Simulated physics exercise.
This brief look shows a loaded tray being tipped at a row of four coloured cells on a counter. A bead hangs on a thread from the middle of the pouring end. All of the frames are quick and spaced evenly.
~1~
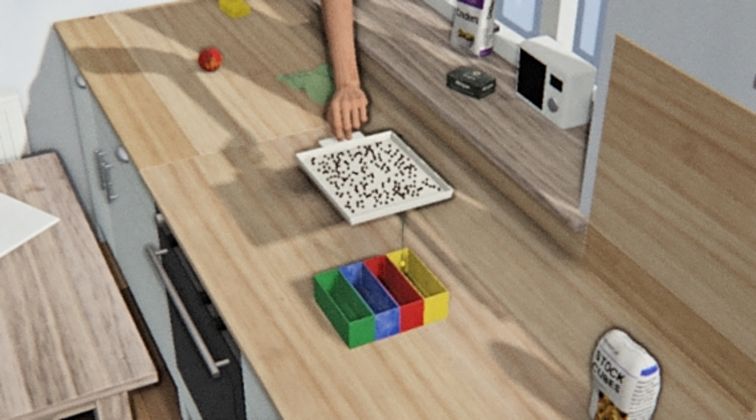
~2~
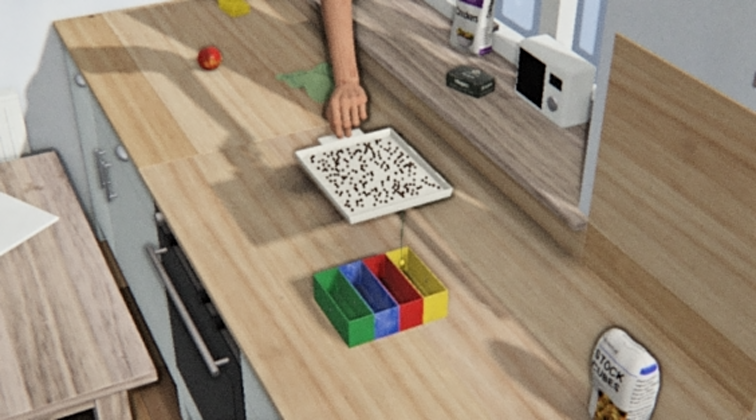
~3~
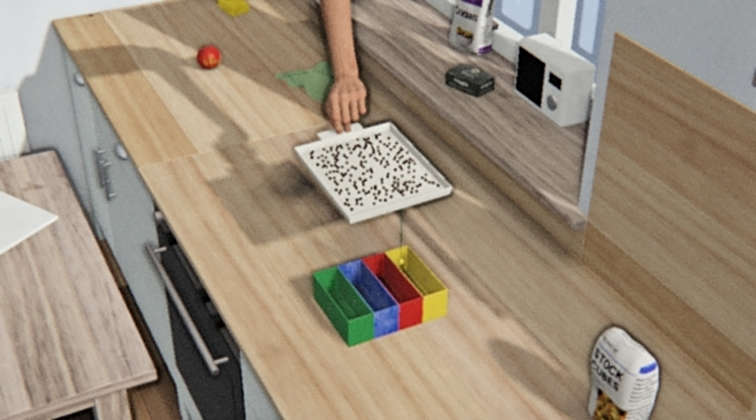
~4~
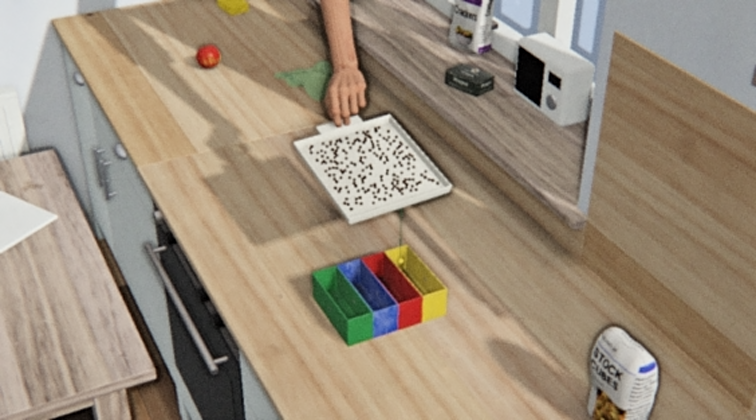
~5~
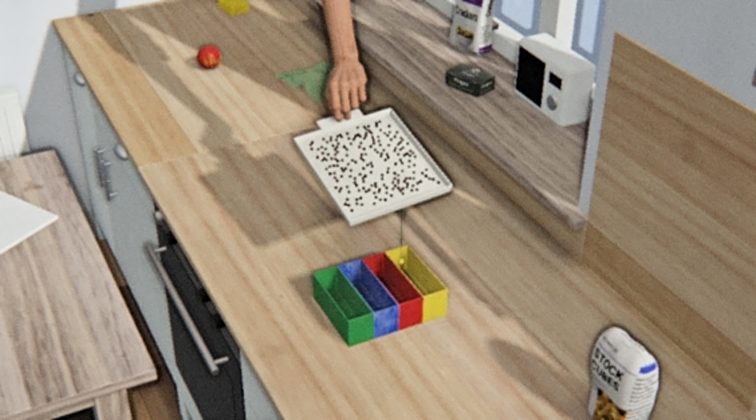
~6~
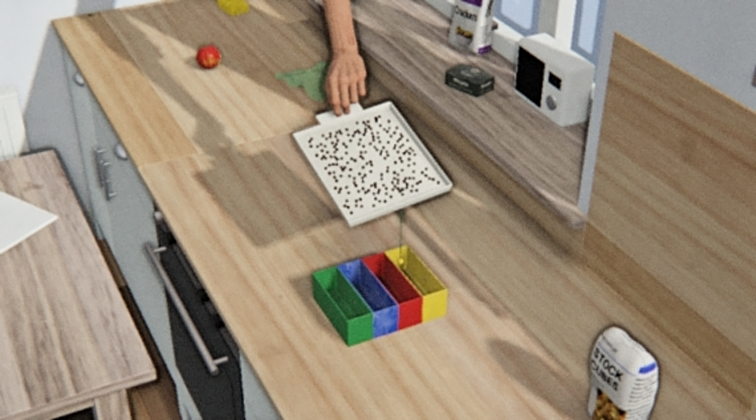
At the start, a hand holds a white tray scattered with small dark berries above a wooden counter, behind a box of green, blue, red and yellow cells. The hand gradually raises the tray's far end, steepening its slope toward the viewer, while the box stays still.
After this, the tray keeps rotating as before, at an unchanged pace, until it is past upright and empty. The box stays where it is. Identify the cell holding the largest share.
Largest share: Blue.
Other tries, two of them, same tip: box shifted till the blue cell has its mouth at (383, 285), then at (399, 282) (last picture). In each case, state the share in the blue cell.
First position: Some 30 %; second position: Some 0 %.
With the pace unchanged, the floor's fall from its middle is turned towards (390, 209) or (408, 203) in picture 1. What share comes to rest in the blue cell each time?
The share is 30 per cent in the first and 0 per cent in the second.
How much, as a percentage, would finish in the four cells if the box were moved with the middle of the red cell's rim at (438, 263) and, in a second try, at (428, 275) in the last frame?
First placement near 10 percent, second near 40 percent.
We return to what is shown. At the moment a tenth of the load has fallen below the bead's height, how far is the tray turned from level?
65°, roughly.
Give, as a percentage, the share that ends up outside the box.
My estimate is close to 0 %.
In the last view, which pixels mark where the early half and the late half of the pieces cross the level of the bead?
The first part passes (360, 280); everything after passes (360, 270).
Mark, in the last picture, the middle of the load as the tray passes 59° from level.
Near (365, 213).
Soon after the last picture, tray tipped steeply; most on the tray; a small part in the blue cell; a stray few in the green cell; a small part falling or outside the box.
A little later, tray tipped right over; about half on the tray; about a quarter in the blue cell; a small part in the green cell; a stray few in the red cell; about a quarter falling or outside the box.
Later still, tray tipped past a quarter turn; most in the blue cell; about a quarter in the green cell; a small part in the red cell; a stray few in the yellow cell; a stray few falling or outside the box.
At rest, tray tipped past a quarter turn; most in the blue cell; about a quarter in the green cell; a small part in the red cell; a stray few in the yellow cell; a stray few outside the box.
